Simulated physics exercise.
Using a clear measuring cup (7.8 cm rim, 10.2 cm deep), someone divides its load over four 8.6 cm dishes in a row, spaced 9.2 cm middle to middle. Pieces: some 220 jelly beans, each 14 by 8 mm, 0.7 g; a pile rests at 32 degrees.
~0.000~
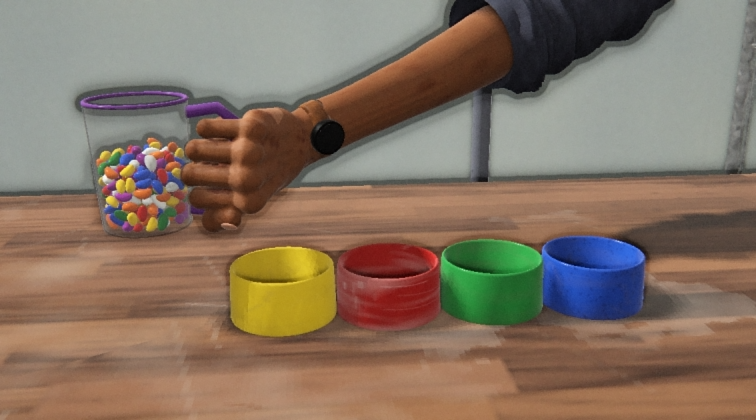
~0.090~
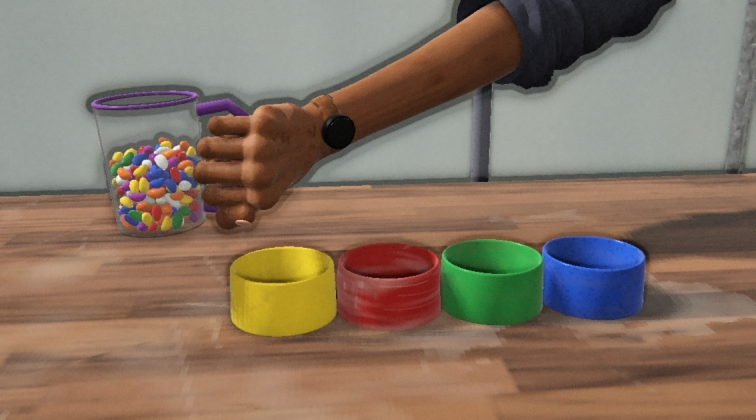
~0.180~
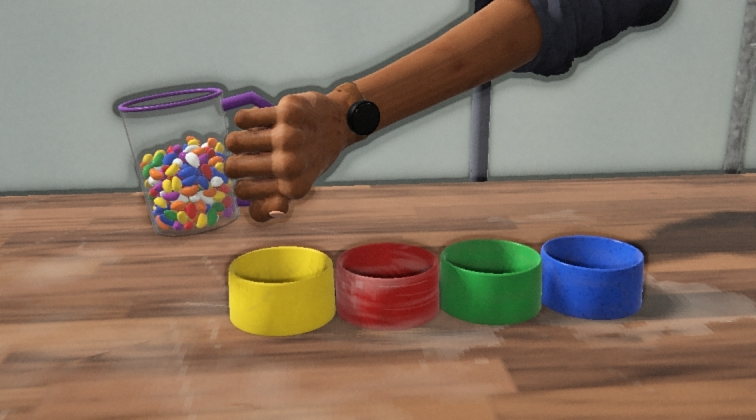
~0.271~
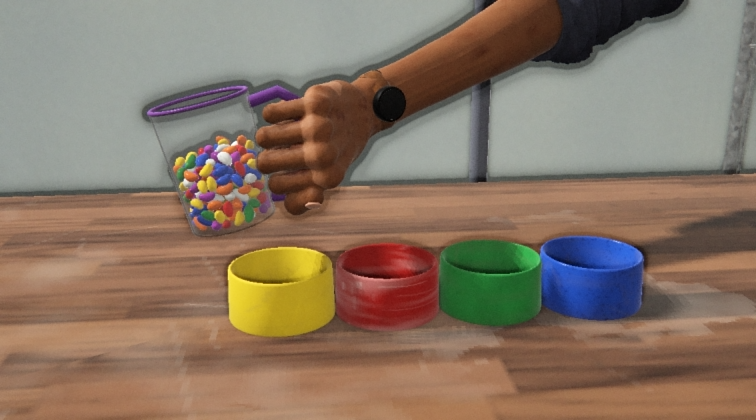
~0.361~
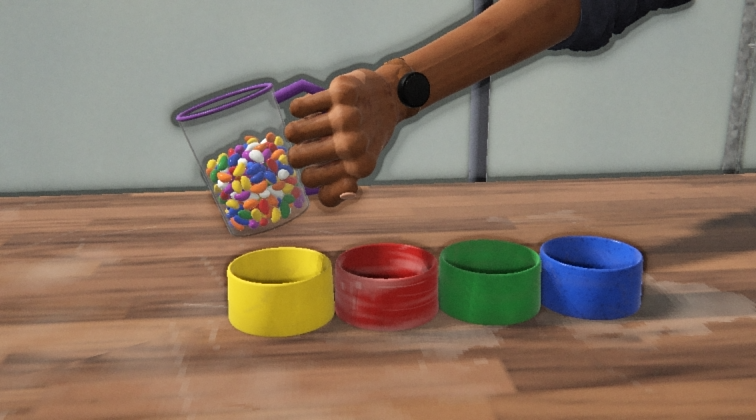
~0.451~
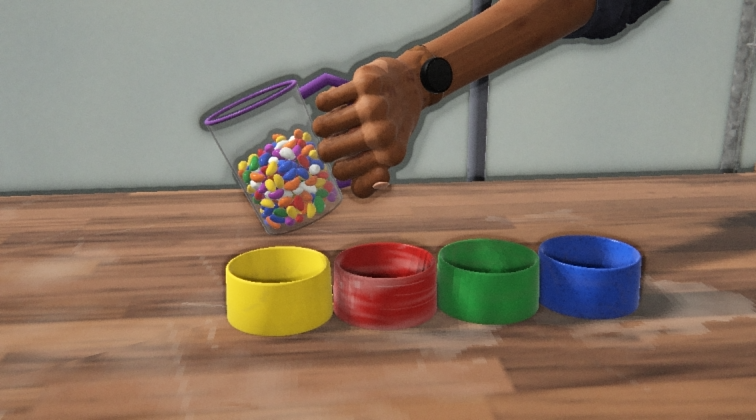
A hand gripping a clear measuring cup of colourful jelly beans by its purple handle moves it rightward above a wooden table, starting upright behind and left of four dishes. As it travels, the cup tilts steadily leftward, ending slanted behind the yellow dish, while the yellow, red, green and blue dishes stay put.
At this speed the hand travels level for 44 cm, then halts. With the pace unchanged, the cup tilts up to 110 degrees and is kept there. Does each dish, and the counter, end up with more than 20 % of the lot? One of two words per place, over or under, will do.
Red - under, blue - over, green - under, yellow - under, counter - under.
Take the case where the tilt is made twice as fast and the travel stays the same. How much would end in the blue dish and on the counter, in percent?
Shares - blue: 30, counter: 10.
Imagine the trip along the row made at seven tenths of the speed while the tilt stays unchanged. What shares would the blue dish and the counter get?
Then the blue dish gets 70 and the counter 10.
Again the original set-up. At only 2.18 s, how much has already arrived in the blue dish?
I'd say close to 45 per cent at that point.
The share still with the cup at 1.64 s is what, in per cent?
Somewhere near 100 per cent of the load.
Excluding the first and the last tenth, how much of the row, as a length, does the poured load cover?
I'd put it at close to 5 cm.
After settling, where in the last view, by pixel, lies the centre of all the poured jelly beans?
My guess is close to (584, 269).
Then, at 1.16 s, tilt 63 degrees; cup holds 100 %.
Then, at 1.64 s, tilt 91 degrees; cup holds 100 %.
After 2.18 s, tilt 110 degrees; cup holds 55 %, blue 45 %.
In the end, at 3.7 s, red 0 %, blue 100 %, green 0 %, yellow 0 %, counter 0 %.
